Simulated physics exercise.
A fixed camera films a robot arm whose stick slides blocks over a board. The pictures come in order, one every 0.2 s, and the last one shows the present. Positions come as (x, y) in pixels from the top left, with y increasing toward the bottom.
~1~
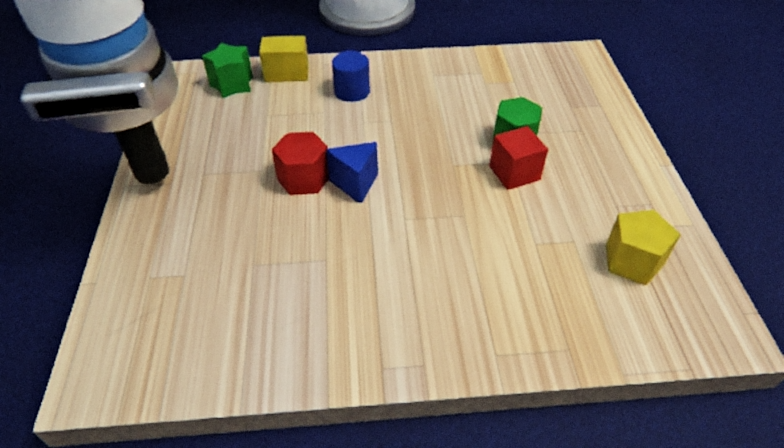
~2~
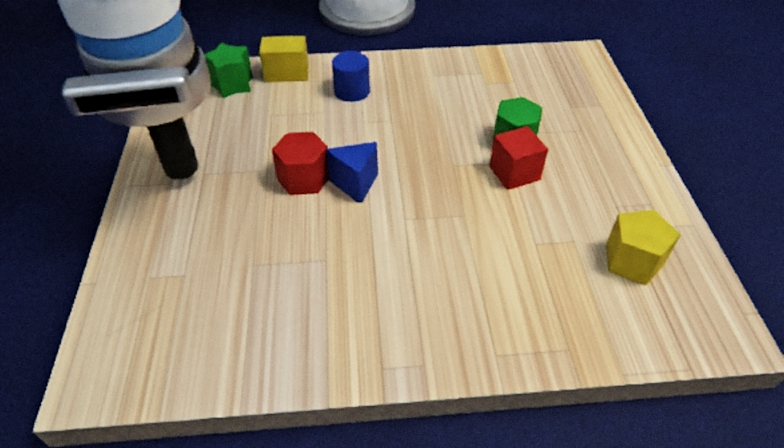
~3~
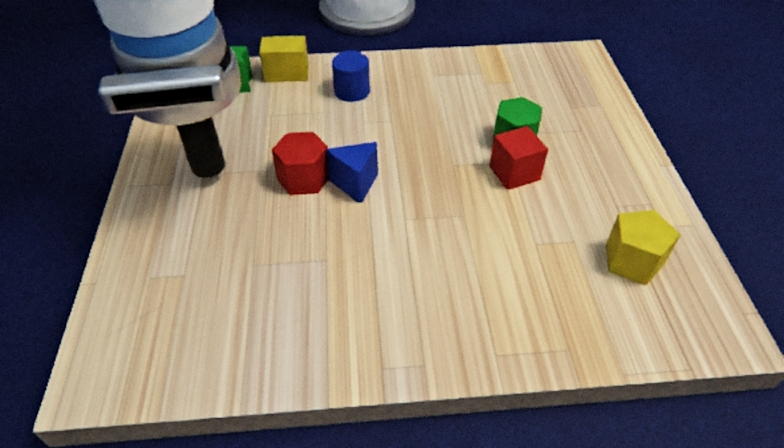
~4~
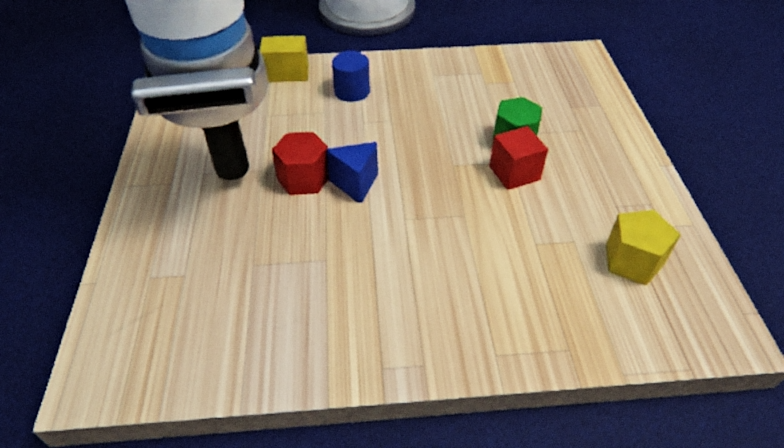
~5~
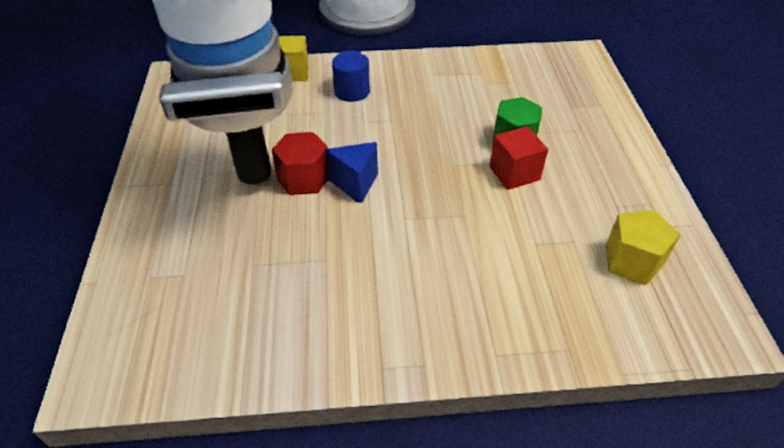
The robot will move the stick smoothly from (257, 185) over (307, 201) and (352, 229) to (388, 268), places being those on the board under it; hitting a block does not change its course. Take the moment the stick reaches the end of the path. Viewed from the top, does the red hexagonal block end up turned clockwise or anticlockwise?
Bird's-eye view: Counterclockwise.
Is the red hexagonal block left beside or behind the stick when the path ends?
I believe so.
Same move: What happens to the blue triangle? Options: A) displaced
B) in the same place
A.
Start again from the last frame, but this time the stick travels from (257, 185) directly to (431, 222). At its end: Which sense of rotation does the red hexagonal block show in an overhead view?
It swings round anticlockwise.
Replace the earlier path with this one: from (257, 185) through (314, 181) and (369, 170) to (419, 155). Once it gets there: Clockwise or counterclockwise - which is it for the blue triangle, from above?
Viewed from the top, it goes clockwise.
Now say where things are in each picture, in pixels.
Stick's lower end at (153, 174); red hexagonal block at (299, 147); blue triangle at (354, 153), in the first frame.
Stick at (182, 169); blocks still, in the second frame.
Stick at (209, 168); blocks still, in the third frame.
Stick at (233, 170); blocks still, in the fourth frame.
Stick at (255, 174); red hexagonal block at (299, 147); blue triangle at (354, 153), in the fifth frame.
On the path given first. One third of the way, stick at (306, 191); red hexagonal block at (332, 145), turned 60° anticlockwise; blue triangle at (375, 149), turned 55° clockwise.
Two thirds of the way, stick at (351, 219); red hexagonal block at (334, 145), turned 65° anticlockwise; blue triangle at (375, 149), turned 60° clockwise.
At the end, stick at (388, 258); red hexagonal block at (334, 145), turned 65° anticlockwise; blue triangle at (375, 149), turned 60° clockwise.
